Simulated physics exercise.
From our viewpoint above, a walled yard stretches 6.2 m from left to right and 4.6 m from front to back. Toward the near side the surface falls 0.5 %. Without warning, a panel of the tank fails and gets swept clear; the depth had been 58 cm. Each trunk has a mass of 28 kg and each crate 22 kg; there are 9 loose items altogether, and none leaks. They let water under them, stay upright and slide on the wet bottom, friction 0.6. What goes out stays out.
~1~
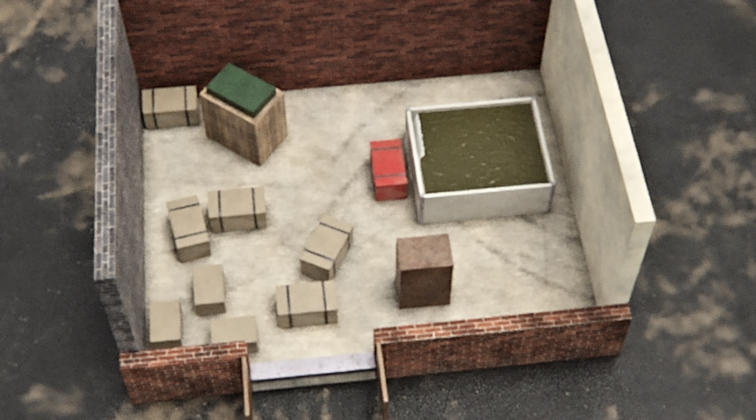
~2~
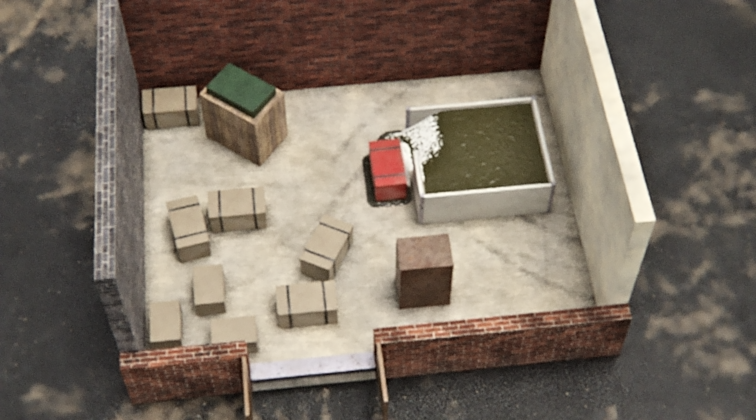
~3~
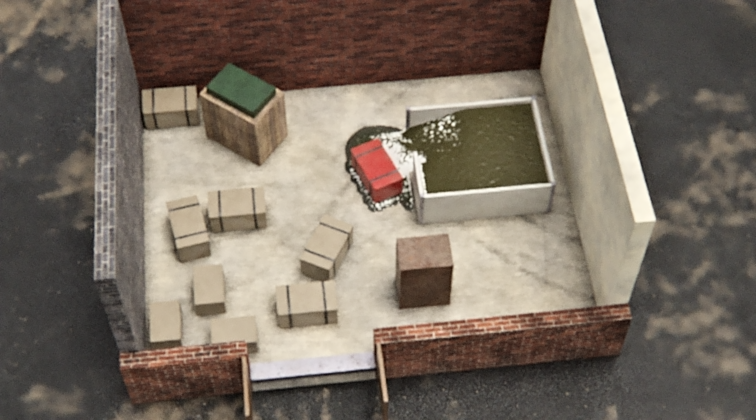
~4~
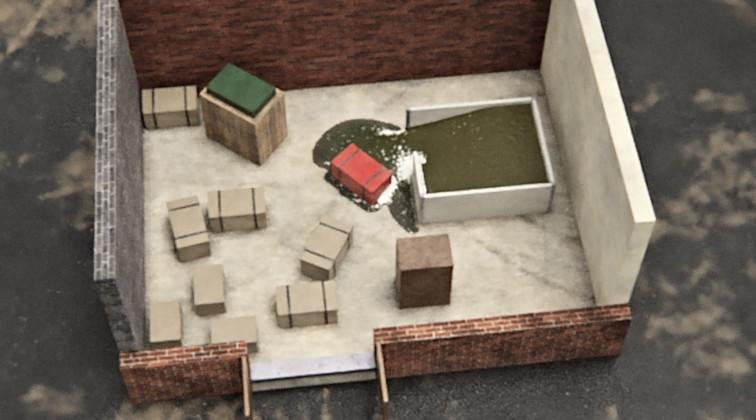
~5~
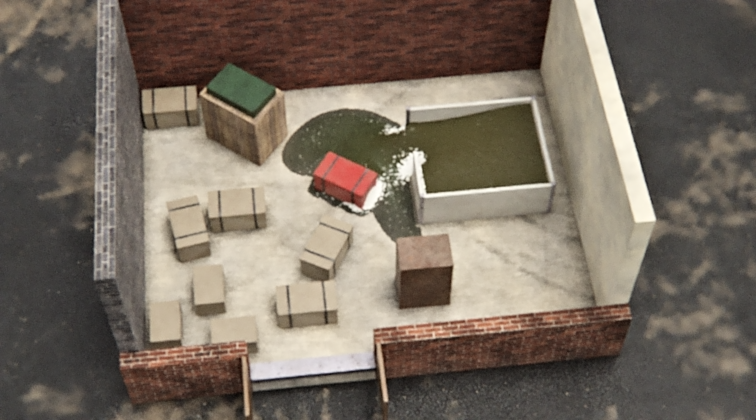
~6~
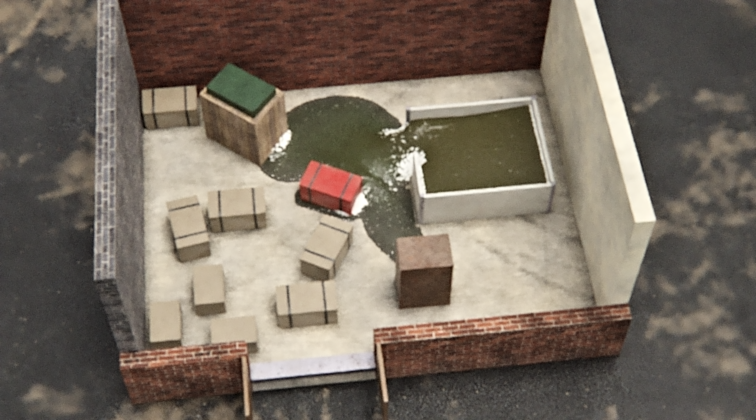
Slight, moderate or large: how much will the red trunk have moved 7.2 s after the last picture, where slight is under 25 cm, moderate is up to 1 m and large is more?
Large.
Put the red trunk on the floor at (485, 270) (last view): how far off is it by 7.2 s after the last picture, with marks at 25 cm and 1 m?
By that time it keeps its spot.
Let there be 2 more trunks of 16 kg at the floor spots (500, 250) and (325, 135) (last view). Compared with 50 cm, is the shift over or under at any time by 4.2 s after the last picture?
First not far enough, second far enough.
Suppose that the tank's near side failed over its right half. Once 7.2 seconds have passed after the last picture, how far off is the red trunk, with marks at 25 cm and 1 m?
I'd say the red trunk scarcely moves.
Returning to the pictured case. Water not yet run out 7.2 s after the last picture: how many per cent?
About 98 in a hundred parts of the water.
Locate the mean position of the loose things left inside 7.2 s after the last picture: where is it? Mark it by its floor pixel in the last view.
Mean position: Approximately (289, 304).
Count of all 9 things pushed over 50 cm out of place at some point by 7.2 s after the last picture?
The number is 8.
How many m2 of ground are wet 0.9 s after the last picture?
Wet: Near 10.5 m2.
Then, 0.9 s after the last picture the red trunk is near (297, 210), 1.5 m from its start, aground; 0 of 9 are out; 0 afloat.
Then, 2.8 s after the last picture the red trunk is near (280, 244), 2.0 m from its start, aground; 0 of 9 are out; 2 afloat.
Then, 4.8 s after the last picture the red trunk is near (289, 251), 2.0 m from its start, afloat; 0 of 9 are out; 6 afloat.
Then, 7.2 s after the last picture the red trunk is near (343, 281), 2.1 m from its start, afloat; 0 of 9 are out; 5 afloat.
